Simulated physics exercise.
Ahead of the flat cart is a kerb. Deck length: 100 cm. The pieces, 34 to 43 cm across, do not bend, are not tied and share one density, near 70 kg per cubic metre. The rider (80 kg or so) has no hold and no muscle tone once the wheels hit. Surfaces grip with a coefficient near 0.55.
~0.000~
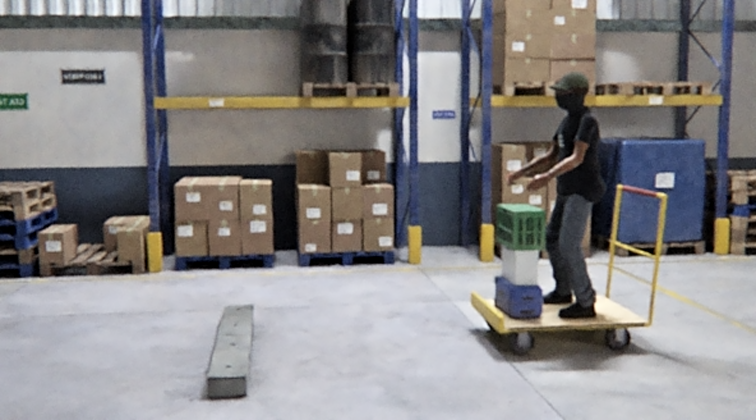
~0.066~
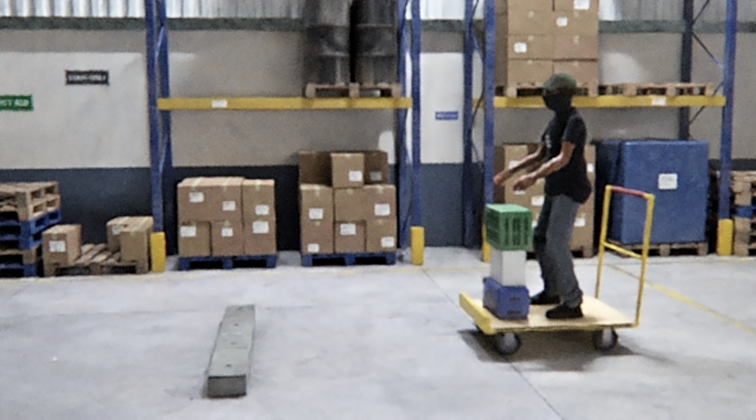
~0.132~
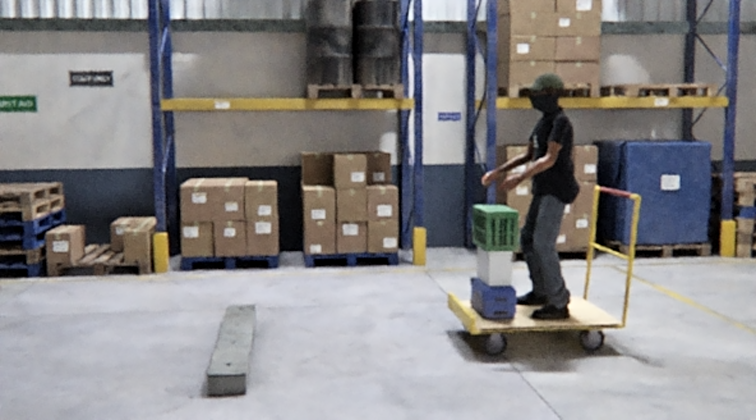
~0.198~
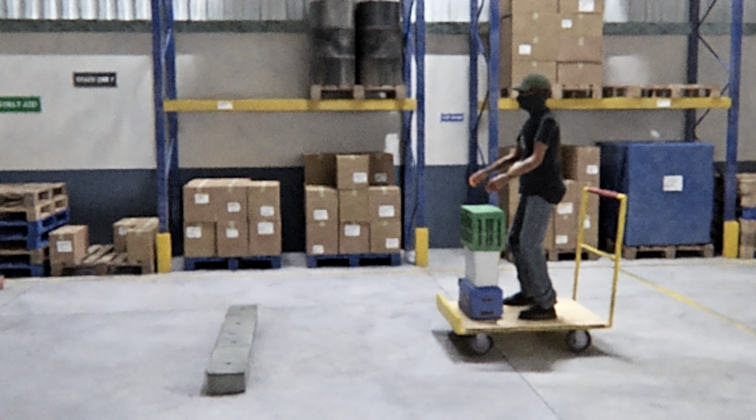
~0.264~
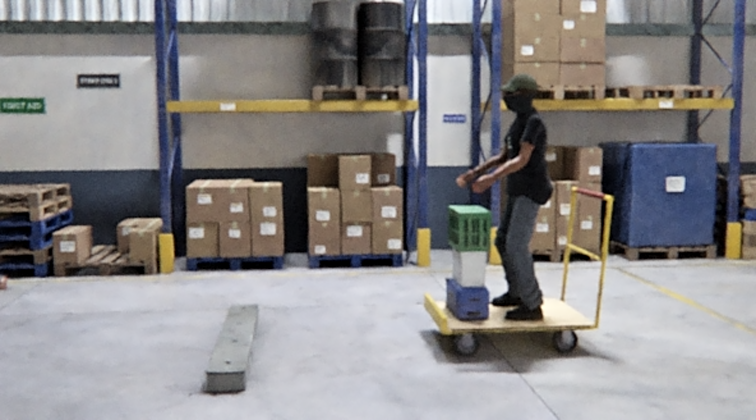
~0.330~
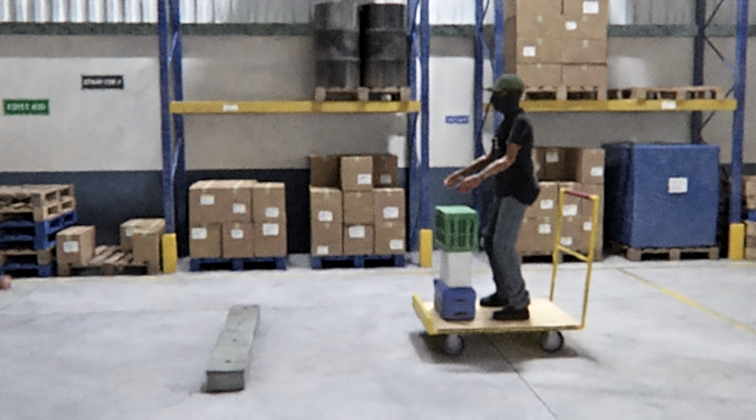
In a warehouse lined with boxes on racks, a person in a cap and dark clothes stands with arms held forward on a yellow flat cart behind stacked green, white and blue containers, as it rolls steadily left across the floor.
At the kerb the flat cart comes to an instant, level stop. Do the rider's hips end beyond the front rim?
The rider's hips go over the front rim.
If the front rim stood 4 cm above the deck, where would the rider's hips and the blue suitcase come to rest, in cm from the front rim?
Then hips 20 past, blue 20 behind.
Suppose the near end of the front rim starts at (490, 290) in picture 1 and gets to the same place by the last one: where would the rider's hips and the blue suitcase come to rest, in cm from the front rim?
Then hips 40 past, blue 20 behind.
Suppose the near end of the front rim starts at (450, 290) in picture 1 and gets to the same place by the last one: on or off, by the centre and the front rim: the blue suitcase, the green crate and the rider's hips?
In that case blue on, green off, hips on.
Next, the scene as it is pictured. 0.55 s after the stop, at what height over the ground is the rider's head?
Roughly 60 cm above it.
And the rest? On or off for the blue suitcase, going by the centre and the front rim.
In the end: Blue on.
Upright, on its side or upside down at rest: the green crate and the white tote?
At rest: Green upright, white on its side.
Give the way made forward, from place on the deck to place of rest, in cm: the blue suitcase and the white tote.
Forward: Blue 10, white 105.
The wheels strike at 1.22 s.
After 1.77 s the rider's hips are 37 cm behind the rim, near (292, 223) in the last picture's view.
After 2.22 s the rider's hips are 19 cm past the rim, near (211, 262) in the last picture's view.
At rest, 5.1 s, past the rim, white tote, green crate and the rider's hips; behind it, blue suitcase.
